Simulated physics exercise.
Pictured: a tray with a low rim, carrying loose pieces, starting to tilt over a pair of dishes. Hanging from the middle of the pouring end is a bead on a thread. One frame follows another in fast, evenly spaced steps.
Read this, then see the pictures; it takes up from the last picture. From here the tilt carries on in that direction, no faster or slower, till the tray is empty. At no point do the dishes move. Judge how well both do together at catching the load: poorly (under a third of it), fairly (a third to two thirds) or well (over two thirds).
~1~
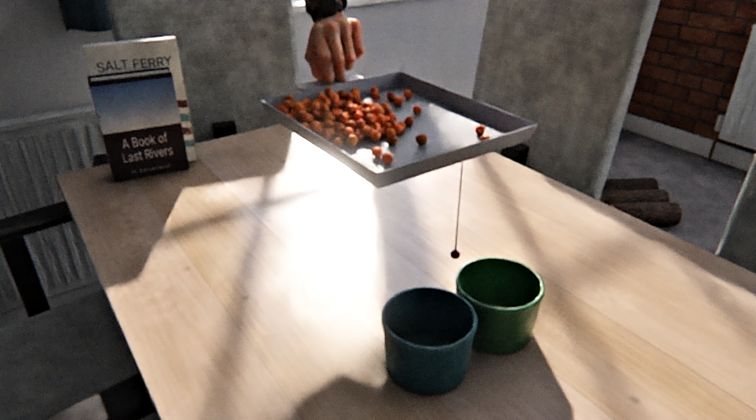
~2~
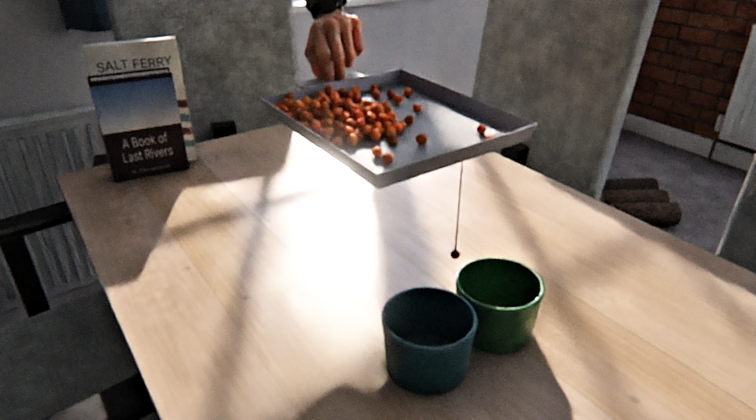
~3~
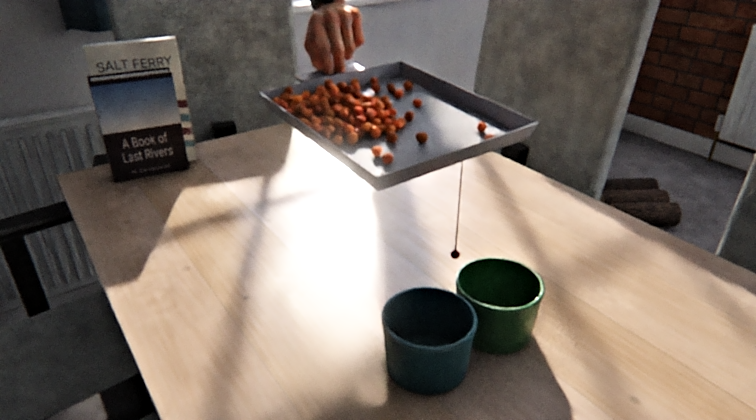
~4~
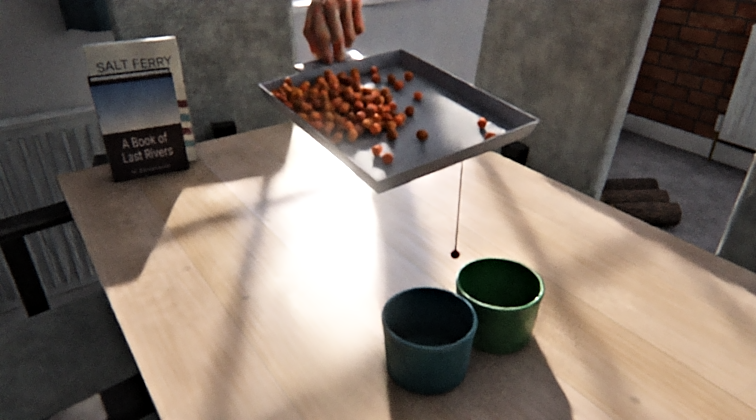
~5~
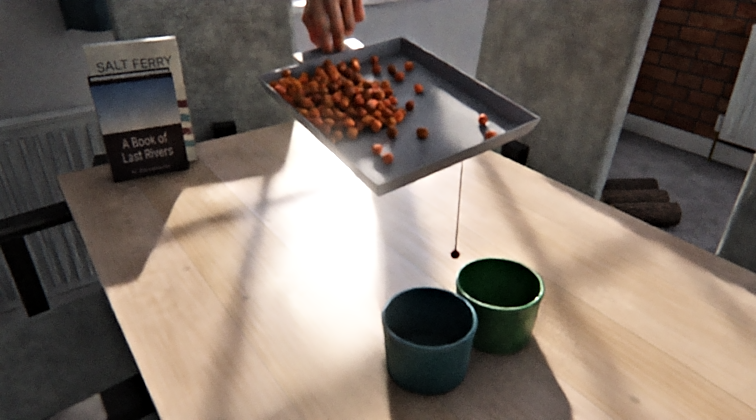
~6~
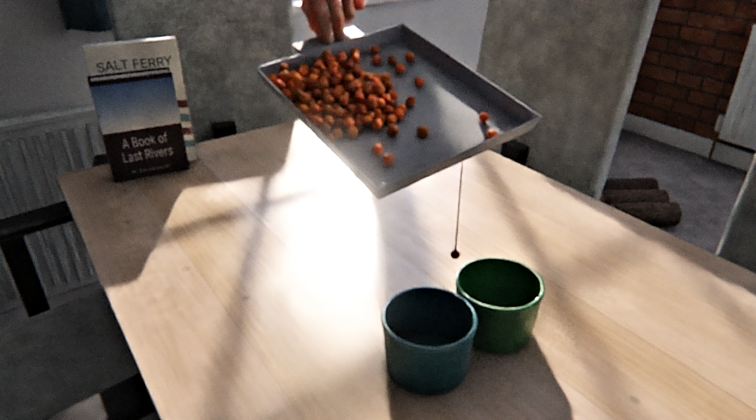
Together they do fairly.
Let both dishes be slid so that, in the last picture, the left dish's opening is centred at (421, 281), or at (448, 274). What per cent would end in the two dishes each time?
Respectively 30 % and 10 %.
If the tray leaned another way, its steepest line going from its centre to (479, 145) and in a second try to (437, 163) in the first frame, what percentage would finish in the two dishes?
In order, some 30 % and some 80 %.
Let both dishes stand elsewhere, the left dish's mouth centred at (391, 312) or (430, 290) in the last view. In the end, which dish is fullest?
The first layout gives the one at left, the second layout gives the one at left.
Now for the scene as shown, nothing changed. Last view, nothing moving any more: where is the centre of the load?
Resting centre, last picture - approx. (401, 363).
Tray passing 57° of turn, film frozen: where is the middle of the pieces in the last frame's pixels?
The centre of the load shows up near (386, 161) in the last view.
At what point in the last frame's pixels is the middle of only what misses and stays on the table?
Around (335, 373).
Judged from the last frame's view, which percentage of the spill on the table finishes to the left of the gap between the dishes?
Near 100 per cent.
Shortly afterwards, tray tipped steeply; the bulk on the tray; only a few in the left dish; only a few outside both; a little in the air.
Next, tray tipped right over; near a quarter on the tray; near a third in the left dish; near a quarter outside both; a little in the air.
Some moments later, tray tipped past a quarter turn; near half in the left dish; only a few in the right dish; near half outside both.
In the end, tray tipped past a quarter turn; near half in the left dish; only a few in the right dish; near half outside both.
